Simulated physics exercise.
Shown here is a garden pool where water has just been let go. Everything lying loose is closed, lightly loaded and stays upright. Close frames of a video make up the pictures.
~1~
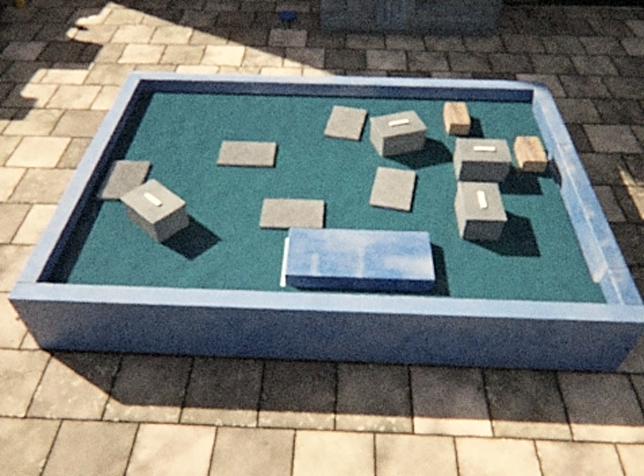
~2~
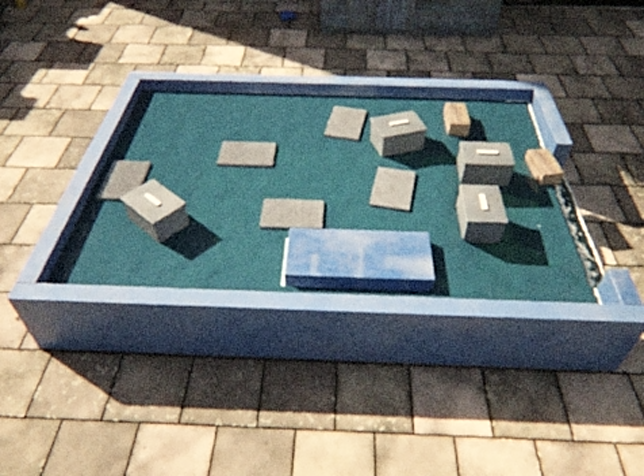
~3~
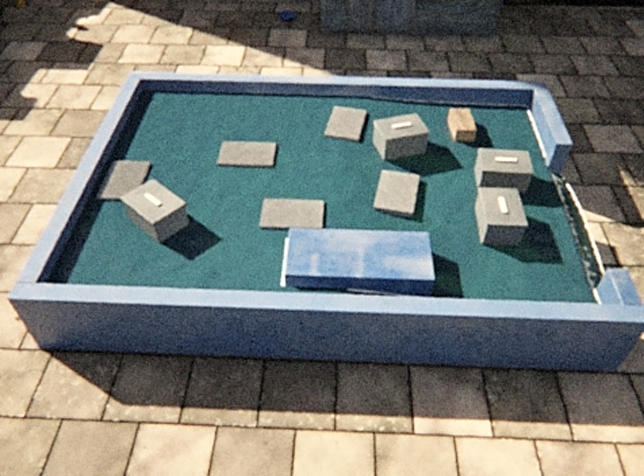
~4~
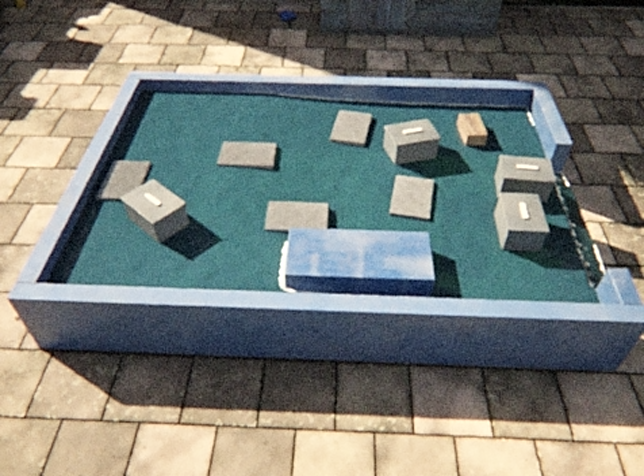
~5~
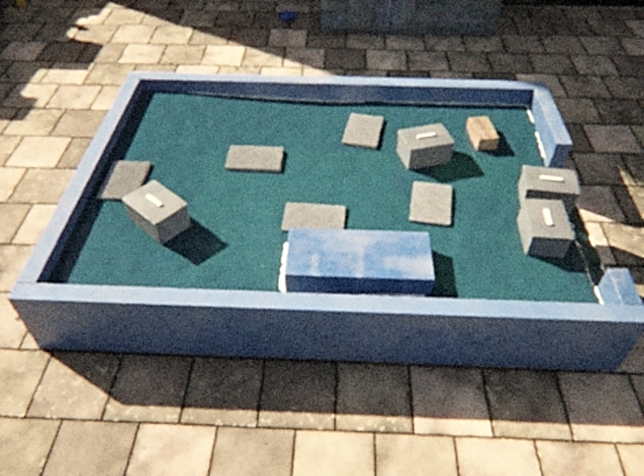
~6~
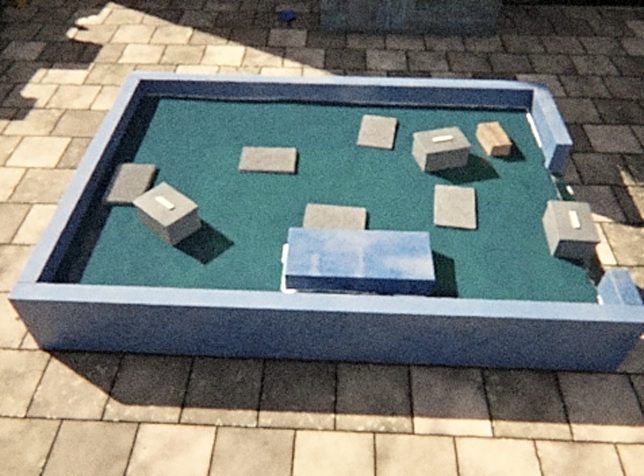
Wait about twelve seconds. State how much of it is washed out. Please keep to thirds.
Keeping to thirds, two thirds or more.
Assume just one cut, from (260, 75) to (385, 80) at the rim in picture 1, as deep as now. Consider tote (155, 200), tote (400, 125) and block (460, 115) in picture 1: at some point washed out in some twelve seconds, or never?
Remains, escapes, escapes.
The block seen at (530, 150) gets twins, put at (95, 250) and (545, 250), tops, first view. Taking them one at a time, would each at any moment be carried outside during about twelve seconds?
First: Kept; second: Exits.
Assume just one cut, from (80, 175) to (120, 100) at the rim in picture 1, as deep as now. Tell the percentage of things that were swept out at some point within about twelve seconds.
Result: 40 per cent.
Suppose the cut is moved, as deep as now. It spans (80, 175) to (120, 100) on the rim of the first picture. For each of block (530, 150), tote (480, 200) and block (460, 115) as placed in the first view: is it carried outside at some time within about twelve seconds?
In that order: No, no, kept in.
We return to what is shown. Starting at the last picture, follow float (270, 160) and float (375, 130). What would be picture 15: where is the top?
They'd be somewhere near (324, 169) and (455, 148).
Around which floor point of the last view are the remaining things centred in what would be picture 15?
Average floor point: Approx. (315, 218).
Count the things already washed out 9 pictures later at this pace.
I make it 6.
A moment on, 3 of 11 are out; 8 afloat.
Next, 6 of 11 are out; 5 afloat.
Later, 6 of 11 are out; 5 afloat.
In the end, 8 of 11 are out; 3 afloat.
